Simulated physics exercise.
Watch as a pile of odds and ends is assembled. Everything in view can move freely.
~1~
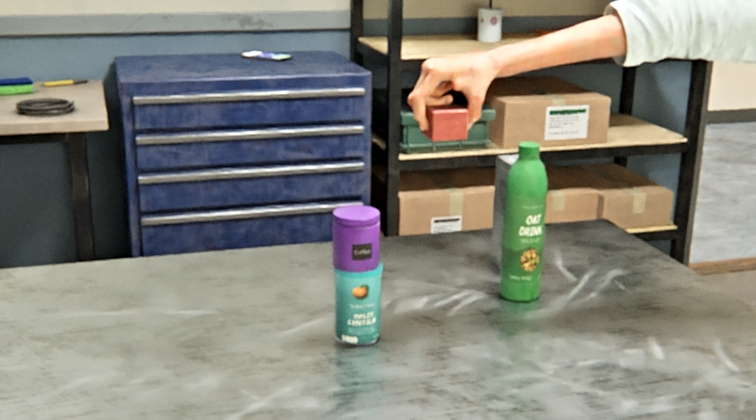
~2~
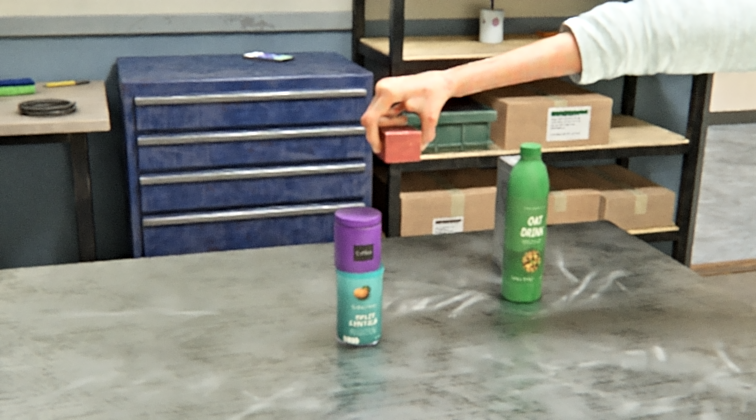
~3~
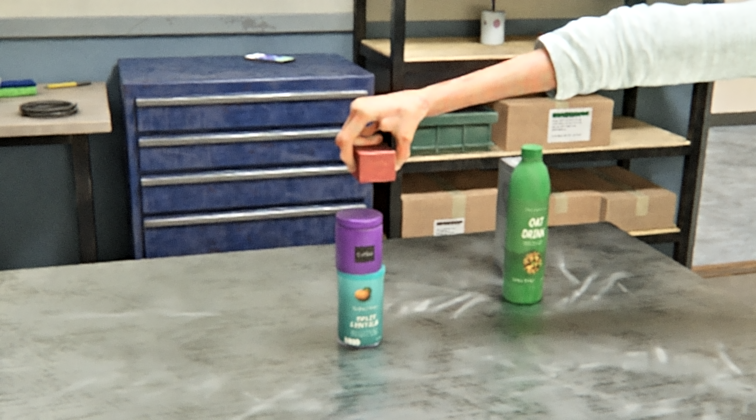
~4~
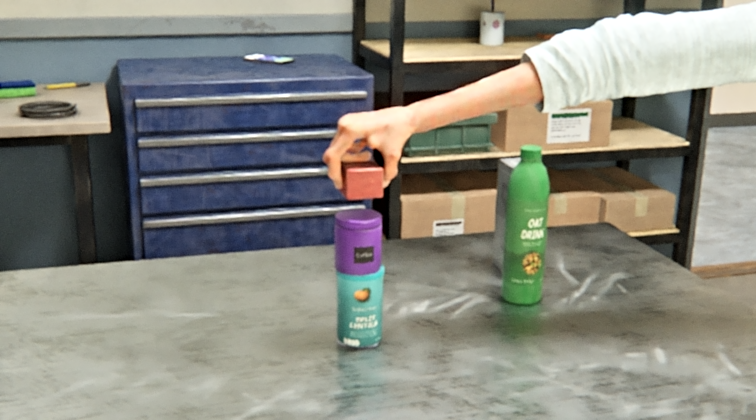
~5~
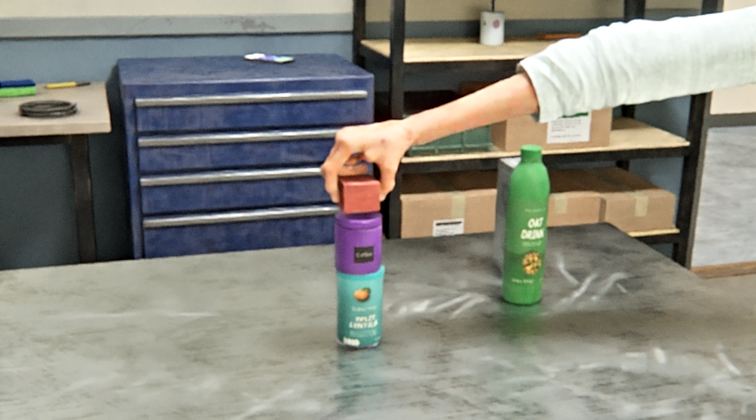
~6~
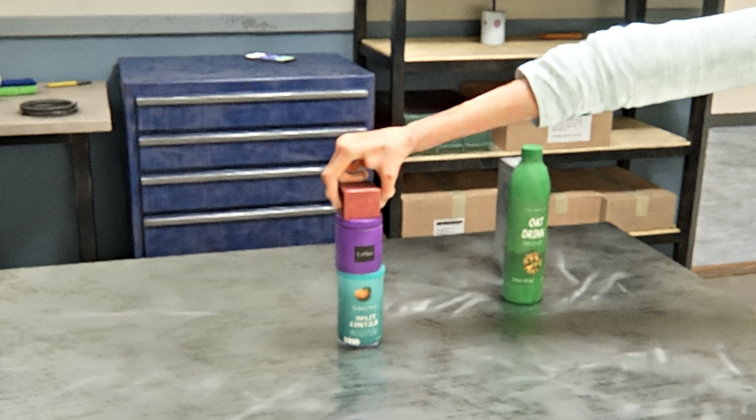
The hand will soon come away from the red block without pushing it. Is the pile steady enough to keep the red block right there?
Yes: It is going to stay in one piece.
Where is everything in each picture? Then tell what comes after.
On its way; red block (445, 123); green bottle (524, 221), in the first picture.
On its way; red block (398, 144), in the second picture.
On its way; red block (373, 163); green bottle (527, 224), in the third picture.
On its way; red block (361, 180), in the fourth picture.
On its way; red block (357, 193); green bottle (526, 224), in the fifth picture.
Set down, still held; red block (358, 200), in the sixth picture.
Then, 0.20 s later than the last frame, all is still.
Then, 0.40 s later than the last frame, red block resting near (358, 201).
When it is over, all 5 as before. End places, in pixels of the last picture, red block near (358, 201). The pile stays up.
